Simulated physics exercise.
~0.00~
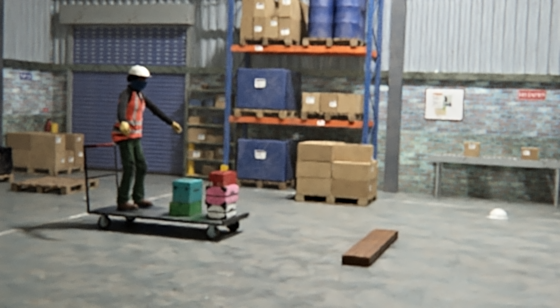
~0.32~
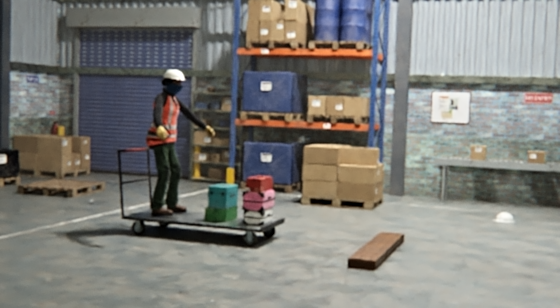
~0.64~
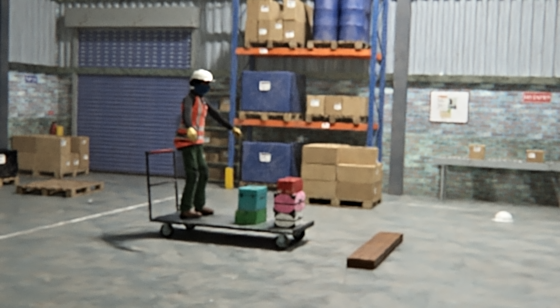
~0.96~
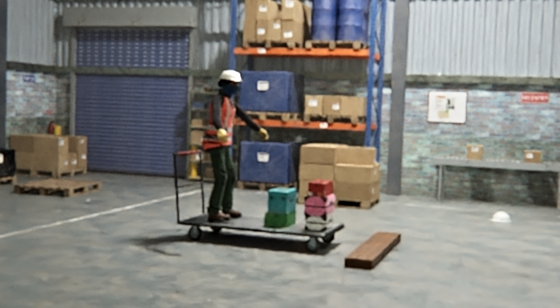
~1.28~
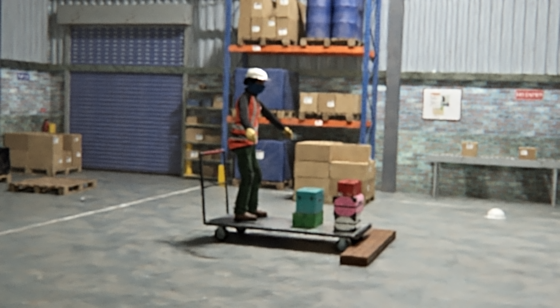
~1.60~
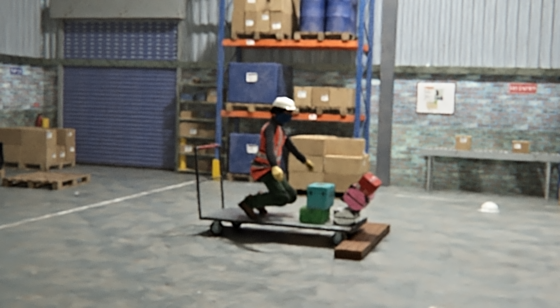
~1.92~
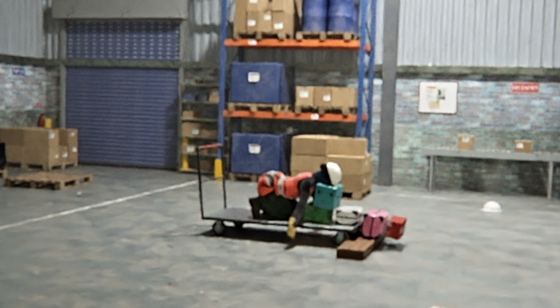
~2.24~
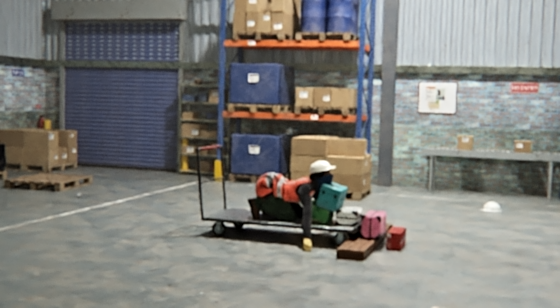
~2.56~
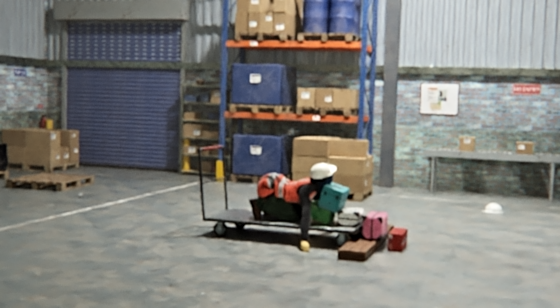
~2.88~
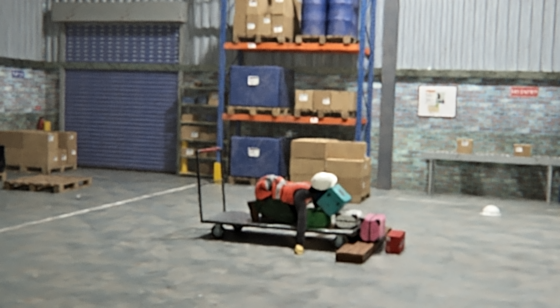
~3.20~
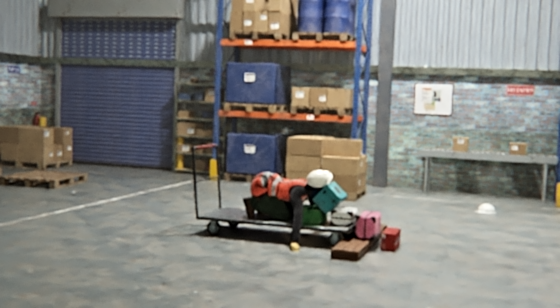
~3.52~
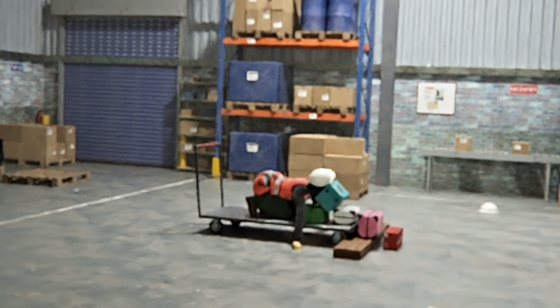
A worker in a hard hat standing on a rolling trolley pitched forward when its wheels hit a low kerb, ending slumped face down over the green and teal boxes, while the red and pink ones toppled off the front onto the floor.
